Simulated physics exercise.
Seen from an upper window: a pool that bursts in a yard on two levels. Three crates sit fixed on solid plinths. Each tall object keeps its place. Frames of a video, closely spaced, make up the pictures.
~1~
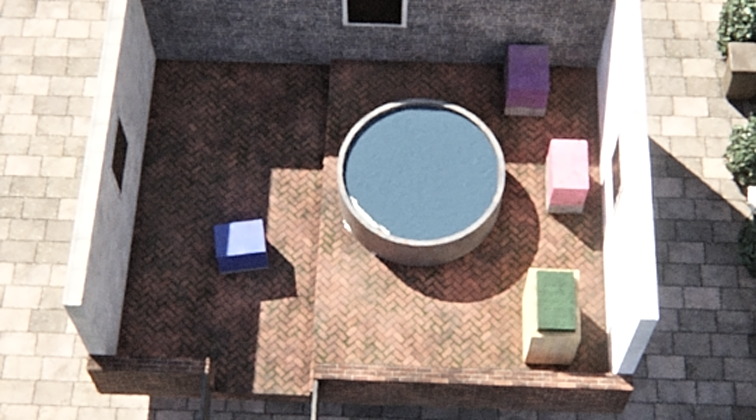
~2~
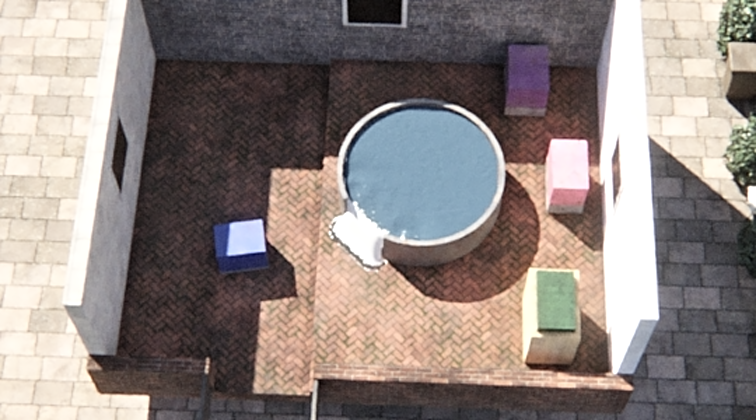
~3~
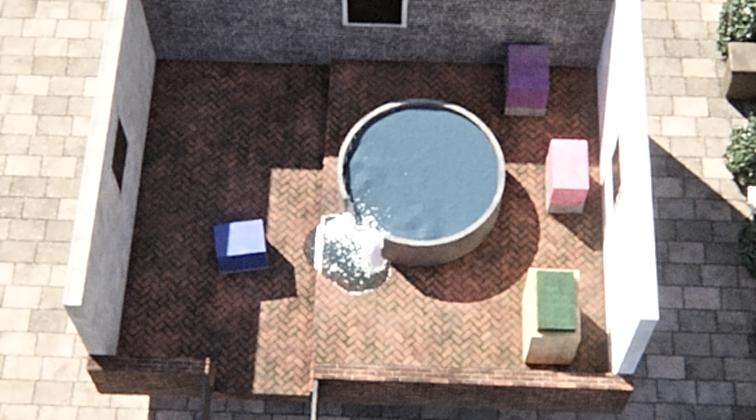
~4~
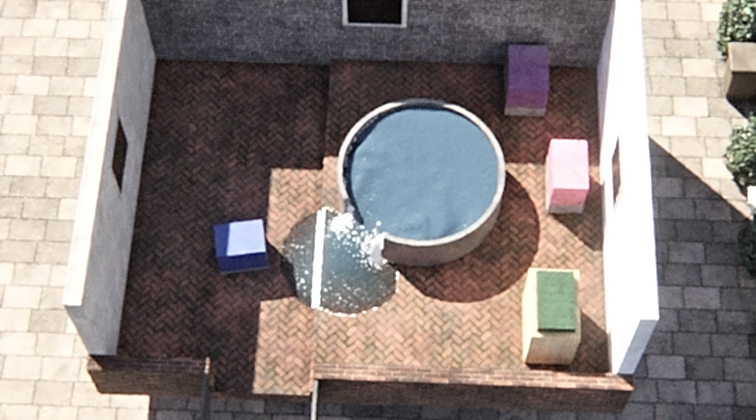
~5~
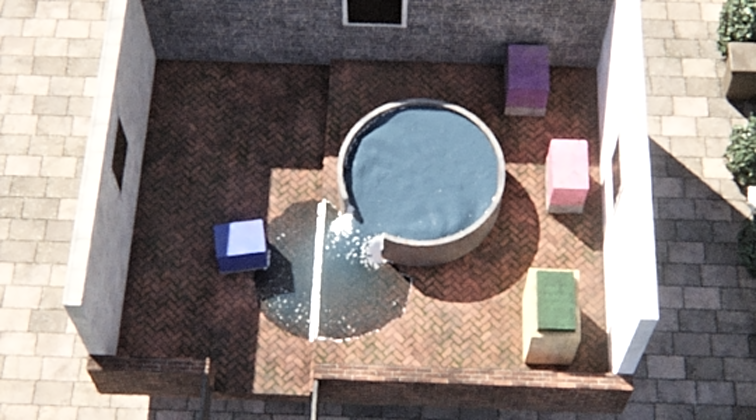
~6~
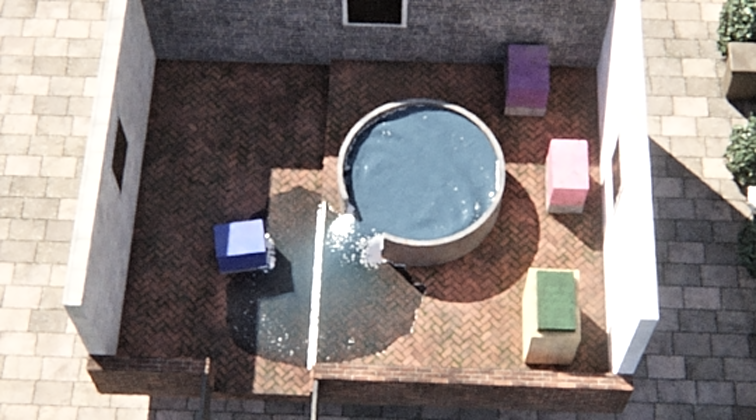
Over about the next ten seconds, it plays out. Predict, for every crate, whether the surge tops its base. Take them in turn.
In order: The blue crate is hit; the pink crate is spared; the purple crate is spared.
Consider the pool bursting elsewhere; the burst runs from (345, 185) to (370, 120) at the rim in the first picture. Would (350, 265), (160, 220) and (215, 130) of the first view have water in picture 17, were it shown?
The first point is unwetted, the second swamped, the third swamped.
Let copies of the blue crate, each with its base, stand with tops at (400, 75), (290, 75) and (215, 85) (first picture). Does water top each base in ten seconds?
Taking them in order, the first is untouched, the second is flooded and the third is flooded.
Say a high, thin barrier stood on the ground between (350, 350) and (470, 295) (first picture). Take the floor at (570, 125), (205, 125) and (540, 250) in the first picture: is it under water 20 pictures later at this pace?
The first point comes out unwetted, the next inundated, the last unwetted.
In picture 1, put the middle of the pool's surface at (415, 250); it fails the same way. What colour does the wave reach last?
Answer: The purple one.
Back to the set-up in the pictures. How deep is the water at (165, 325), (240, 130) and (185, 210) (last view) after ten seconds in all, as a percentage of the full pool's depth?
Readings in order: Around 12, 12 and 6 %.
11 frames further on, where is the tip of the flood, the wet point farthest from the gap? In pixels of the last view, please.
Somewhere around (115, 372).
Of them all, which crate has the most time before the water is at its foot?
I'd name the crate marked purple.
A moment on, water covers 25 % of the floor; the blue crate water round its plinth, the pink crate not reached, the purple crate not reached.
Next, water covers 35 % of the floor; the blue crate water round its plinth, the pink crate not reached, the purple crate not reached.
Then, water covers 55 % of the floor; the blue crate water round its plinth, the pink crate not reached, the purple crate not reached.
Later, water covers 70 % of the floor; the blue crate water round its plinth, the pink crate water round its plinth, the purple crate not reached.
In the end, water covers 80 % of the floor; the blue crate was topped, the pink crate stayed above the water, the purple crate stayed above the water.
